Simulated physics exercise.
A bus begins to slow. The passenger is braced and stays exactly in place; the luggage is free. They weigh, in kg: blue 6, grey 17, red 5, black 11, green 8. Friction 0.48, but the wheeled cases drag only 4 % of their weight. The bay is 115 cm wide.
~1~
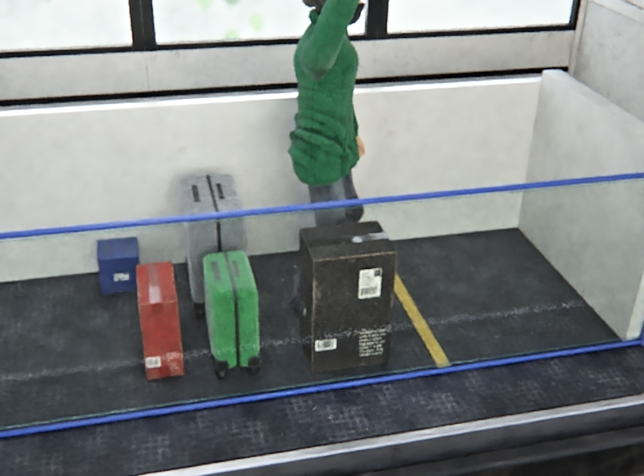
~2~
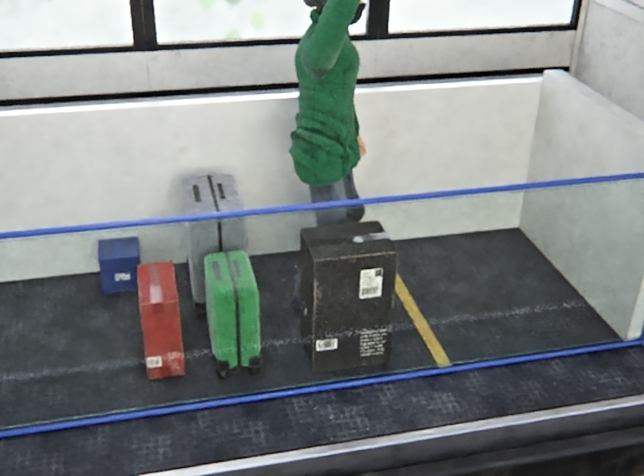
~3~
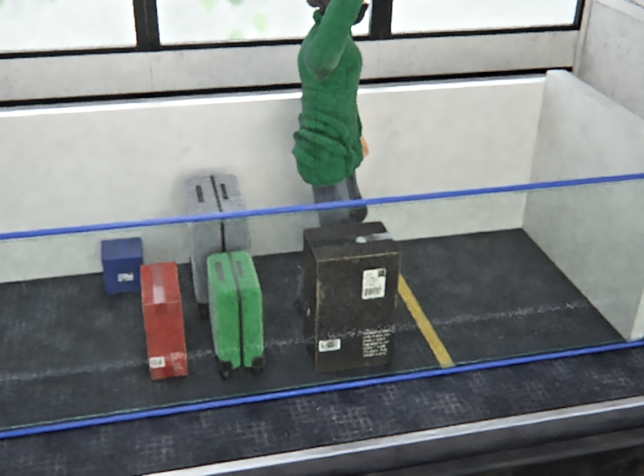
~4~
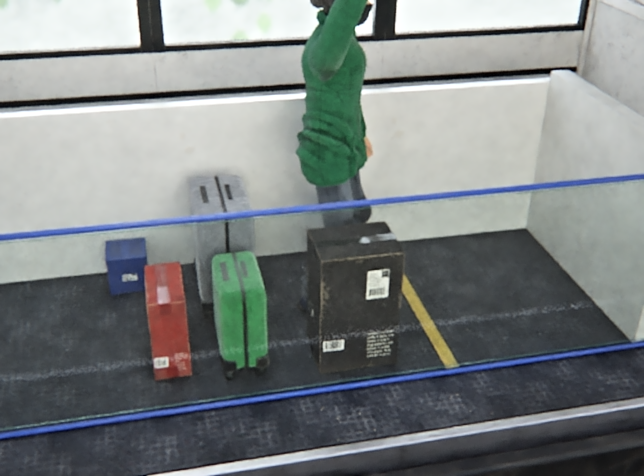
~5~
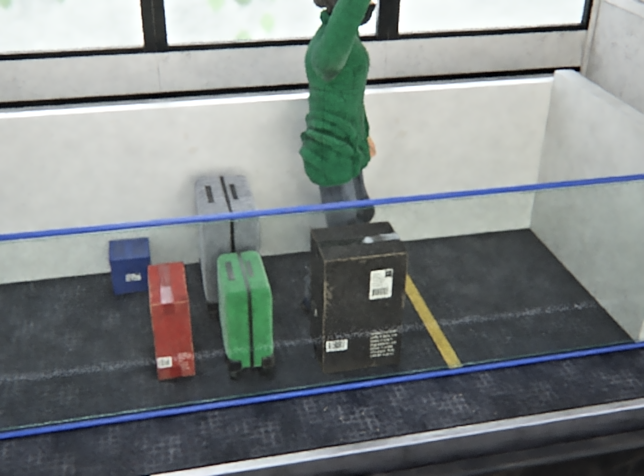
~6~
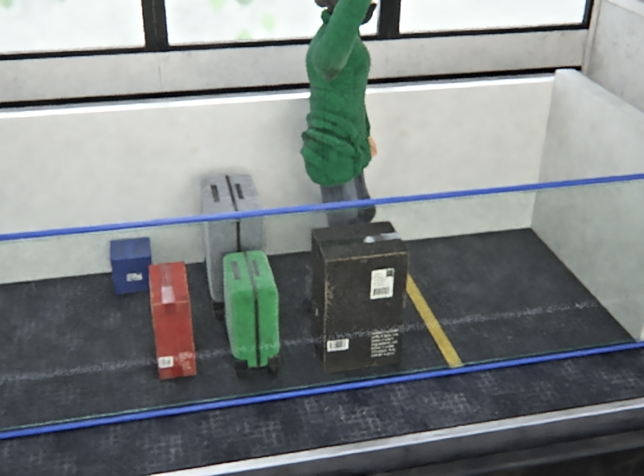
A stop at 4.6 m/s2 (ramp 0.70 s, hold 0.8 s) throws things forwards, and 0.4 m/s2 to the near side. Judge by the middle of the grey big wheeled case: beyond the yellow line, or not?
This time the grey big wheeled case rests short of the yellow line.
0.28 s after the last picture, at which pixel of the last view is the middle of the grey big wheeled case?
At about (273, 243).
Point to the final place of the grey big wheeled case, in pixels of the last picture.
Around (301, 228).
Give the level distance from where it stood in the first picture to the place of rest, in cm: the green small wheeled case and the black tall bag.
About: Green small wheeled case 130, black tall bag 110.
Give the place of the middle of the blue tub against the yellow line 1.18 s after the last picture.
About 140 cm short of it.
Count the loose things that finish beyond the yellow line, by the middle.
The count is 2.
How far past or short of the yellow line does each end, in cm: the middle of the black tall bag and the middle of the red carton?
Black tall bag 70 past, red carton 70 short.
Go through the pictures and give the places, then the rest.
In the first frame, grey big wheeled case (215, 246), green small wheeled case (231, 313).
In the second frame, grey big wheeled case (216, 245), green small wheeled case (232, 313).
In the third frame, grey big wheeled case (219, 246), green small wheeled case (235, 314).
In the fourth frame, grey big wheeled case (223, 246), green small wheeled case (239, 314).
In the fifth frame, grey big wheeled case (228, 246), green small wheeled case (245, 314).
In the sixth frame, grey big wheeled case (234, 245), green small wheeled case (251, 313).
Then, 0.28 s after the last picture the grey big wheeled case is 70 cm short of the yellow line, tilted 0°, near (273, 243) in the last picture's view.
Then, 0.68 s after the last picture the grey big wheeled case is 55 cm short of the yellow line, tilted 0°, near (300, 229) in the last picture's view.
Then, 1.18 s after the last picture the grey big wheeled case is 54 cm short of the yellow line, tilted 0°, near (301, 228) in the last picture's view; the green small wheeled case 44 cm past the yellow line, tilted 0°.
In the final state, blue tub stops short of the yellow line; grey big wheeled case stops short of the yellow line; red carton stops short of the yellow line; black tall bag crosses the yellow line; green small wheeled case crosses the yellow line.
